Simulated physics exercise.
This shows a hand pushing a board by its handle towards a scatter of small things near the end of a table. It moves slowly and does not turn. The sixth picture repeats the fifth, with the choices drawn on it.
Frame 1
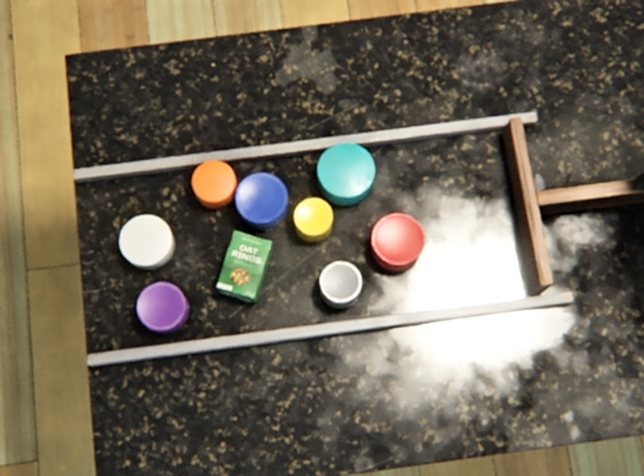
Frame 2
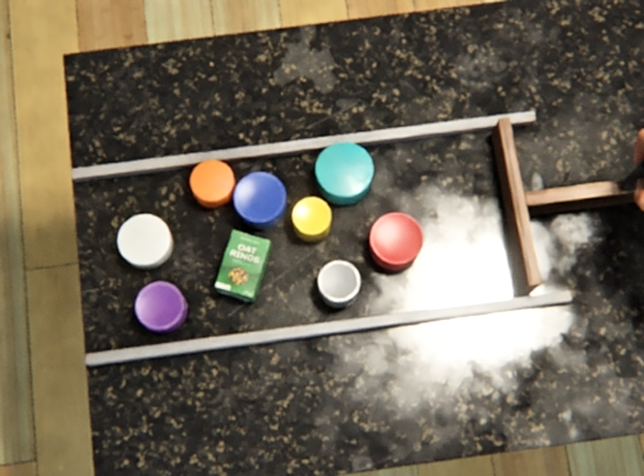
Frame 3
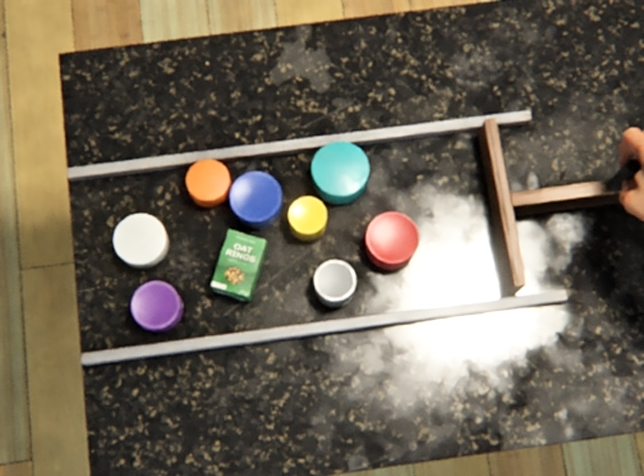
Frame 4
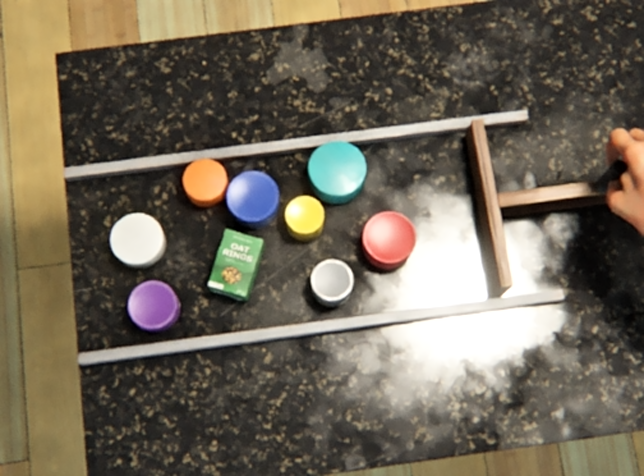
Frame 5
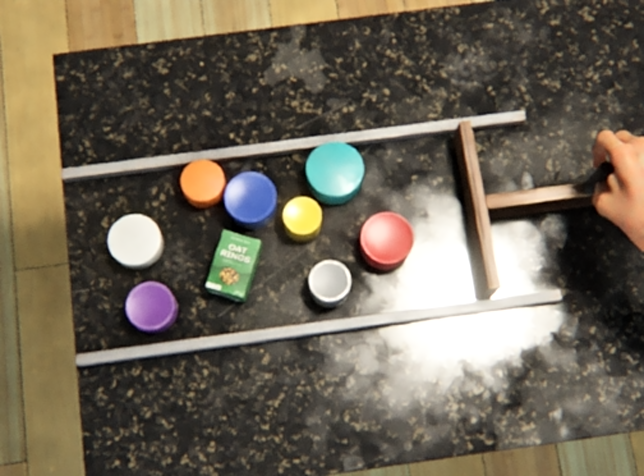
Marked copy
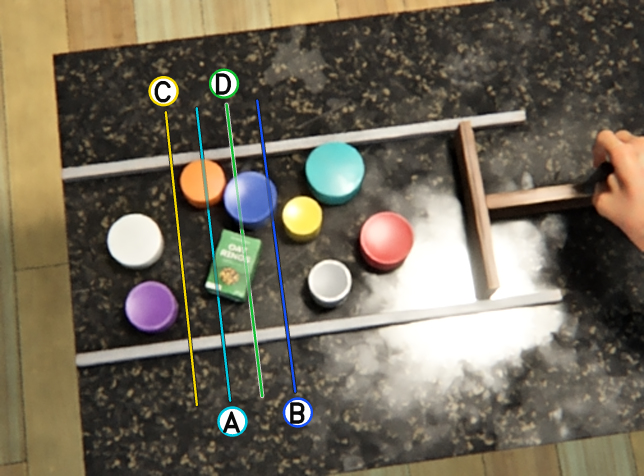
A hand slowly pushed a wooden board by its handle leftward between two rails on a dark speckled table, towards a scatter of colourful round containers and a green packet, without touching them.
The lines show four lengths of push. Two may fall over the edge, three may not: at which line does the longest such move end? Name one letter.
No farther than C.
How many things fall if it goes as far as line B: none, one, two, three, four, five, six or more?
The count is none.
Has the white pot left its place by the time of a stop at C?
Yes.
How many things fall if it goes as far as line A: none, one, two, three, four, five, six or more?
The count is none.
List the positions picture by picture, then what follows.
In the first frame, grey tin (340, 285); white pot (147, 243); red jar (397, 242).
In the second frame, board (520, 199); orange tin (213, 184).
In the third frame, board (505, 200); purple jar (157, 307).
In the fourth frame, board (492, 201); green packet (237, 266).
In the fifth frame, board (480, 203); grey tin (330, 284); white pot (136, 243); red jar (386, 241).
On the marked copy, A at (213, 249); B at (276, 241); C at (181, 253); D at (244, 245).
With C. Early on, board (373, 217); grey tin (323, 289); turquoise tin (329, 174).
Further on, board (266, 231); orange tin (131, 190); blue jar (175, 206).
At the end, board (181, 242); orange tin over the edge; white pot (71, 263); one fallen.
As for the rest, A is within the limit but short; B is within the limit but short; D is within the limit but short.
